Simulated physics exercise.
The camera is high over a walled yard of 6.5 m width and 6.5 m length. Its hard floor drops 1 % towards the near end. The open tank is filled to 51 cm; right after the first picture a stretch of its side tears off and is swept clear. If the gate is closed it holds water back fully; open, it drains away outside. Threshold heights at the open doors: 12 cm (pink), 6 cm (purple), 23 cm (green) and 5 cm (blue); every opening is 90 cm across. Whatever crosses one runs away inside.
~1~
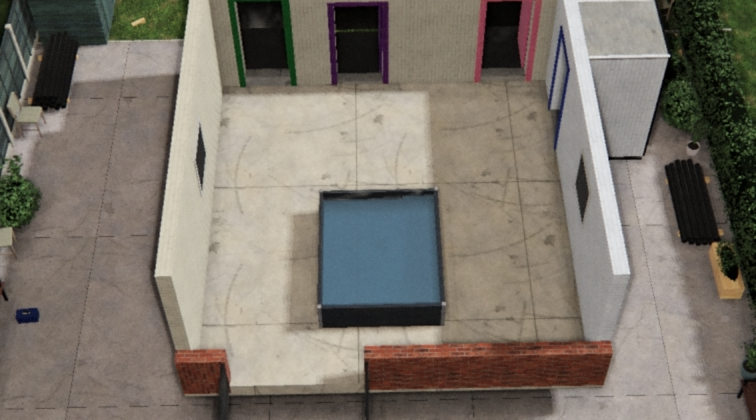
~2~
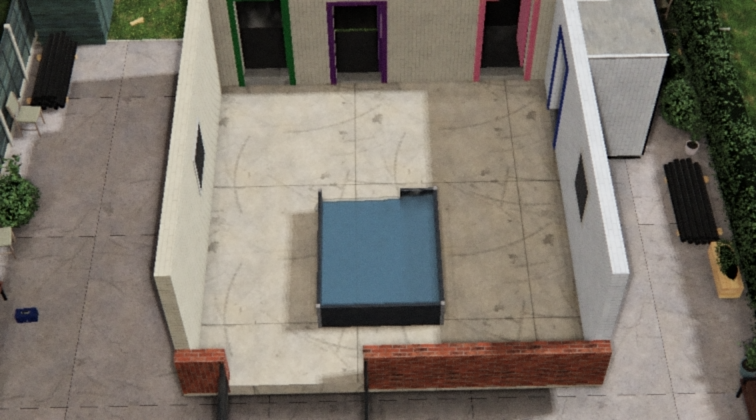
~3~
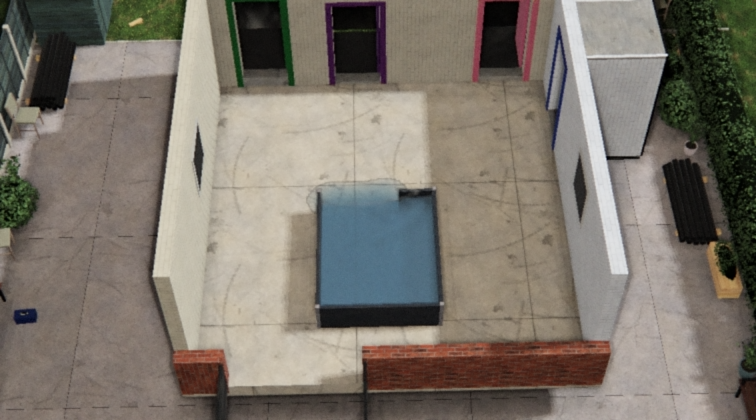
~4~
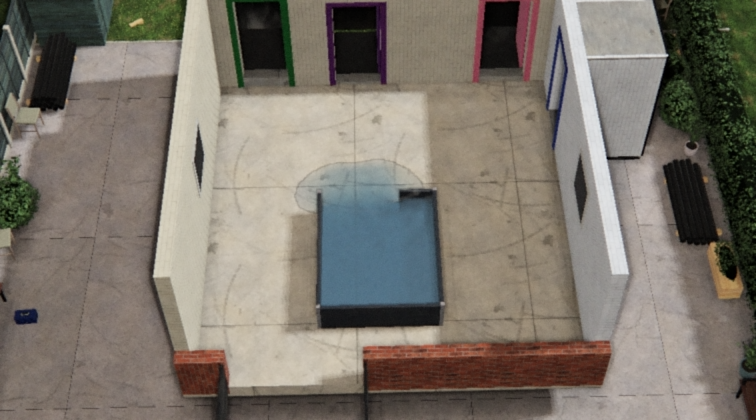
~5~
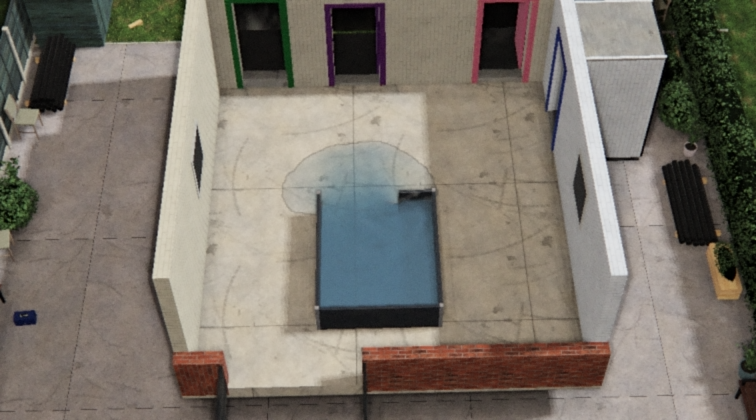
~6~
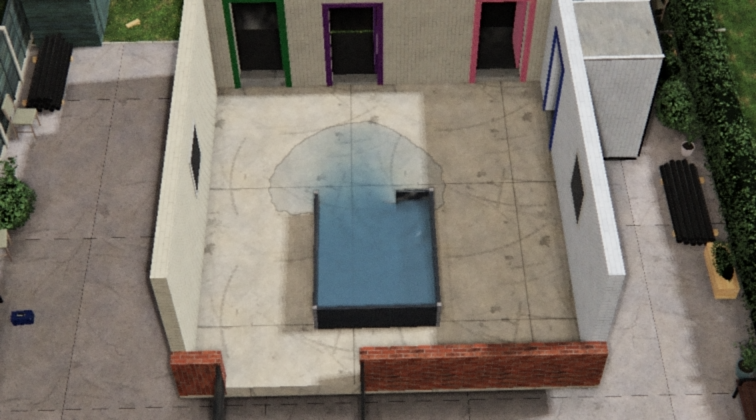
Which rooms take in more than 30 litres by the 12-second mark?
The water let in: At the pink door it keeps below the limit; at the purple door it passes the limit; at the green door it stays under the limit; at the blue door it passes the limit.
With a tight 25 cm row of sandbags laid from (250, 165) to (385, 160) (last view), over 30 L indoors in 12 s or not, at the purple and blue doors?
Then: Purple below, blue over.
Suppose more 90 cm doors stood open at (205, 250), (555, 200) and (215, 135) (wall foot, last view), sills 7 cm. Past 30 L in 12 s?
In turn: Below, below, over.
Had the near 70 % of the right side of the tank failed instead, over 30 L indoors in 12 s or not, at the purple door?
Then: Purple below.
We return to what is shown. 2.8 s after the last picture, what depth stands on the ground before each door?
In cm: Pink 8, purple 19, green 21, blue 4.
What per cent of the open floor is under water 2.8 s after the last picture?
About 40 per cent.
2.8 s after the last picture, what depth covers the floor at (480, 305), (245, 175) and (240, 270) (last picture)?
In that order: 0, 2 and 0 cm.
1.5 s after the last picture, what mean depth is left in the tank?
Roughly 29 cm on average.
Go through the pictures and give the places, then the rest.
The first picture shows still water, 51 cm deep, in the open tank at (380, 249).
In the second picture, the front is at a hidden place, 0.8 m from the gap on the open tank's far side; 0.2 m2 of floor is under water; 51 cm left at the back of the open tank.
In the third picture, the front is at (313, 197), 1.0 m from the gap on the open tank's far side; 0.9 m2 of floor is under water; 51 cm left at the back of the open tank.
In the fourth picture, water pours out on the open tank's far side and has run 1.3 m, to (314, 175); typically 7 cm deep outside, 51 cm at the open tank's back.
In the fifth picture, water pours out on the open tank's far side and has run 1.7 m, to (382, 145); typically 6 cm deep outside, 51 cm at the open tank's back.
In the sixth picture, the front is at (376, 126), 2.2 m from the gap on the open tank's far side; 4.3 m2 of floor is under water; 51 cm left at the back of the open tank.
Then, 0.7 s after the last picture water covers 25 % of the floor and is deepest (26 cm) near (346, 208); pink door not reached, purple door 10 cm at the sill, 12 L in, green door not reached, blue door not reached.
Then, 1.5 s after the last picture water covers 35 % of the floor and is deepest (25 cm) near (346, 208); pink door not reached, purple door 18 cm at the sill, 78 L in, green door 18 cm at the sill, 0 L in, blue door not reached.
Then, 2.8 s after the last picture water covers 40 % of the floor and is deepest (24 cm) near (264, 89); pink door 8 cm at the sill, 0 L in, purple door 19 cm at the sill, 186 L in, green door 21 cm at the sill, 0 L in, blue door 4 cm at the sill, 0 L in.
Then, 6.3 s after the last picture water covers 80 % of the floor and is deepest (12 cm) near (194, 375); pink door 8 cm at the sill, 0 L in, purple door 9 cm at the sill, 269 L in, green door 8 cm at the sill, 1 L in, blue door 8 cm at the sill, 29 L in.
Then, 11.3 s after the last picture water covers 95 % of the floor and is deepest (10 cm) near (533, 367); pink door 4 cm at the sill, 0 L in, purple door 4 cm at the sill, 277 L in, green door 4 cm at the sill, 1 L in, blue door 5 cm at the sill, 61 L in.
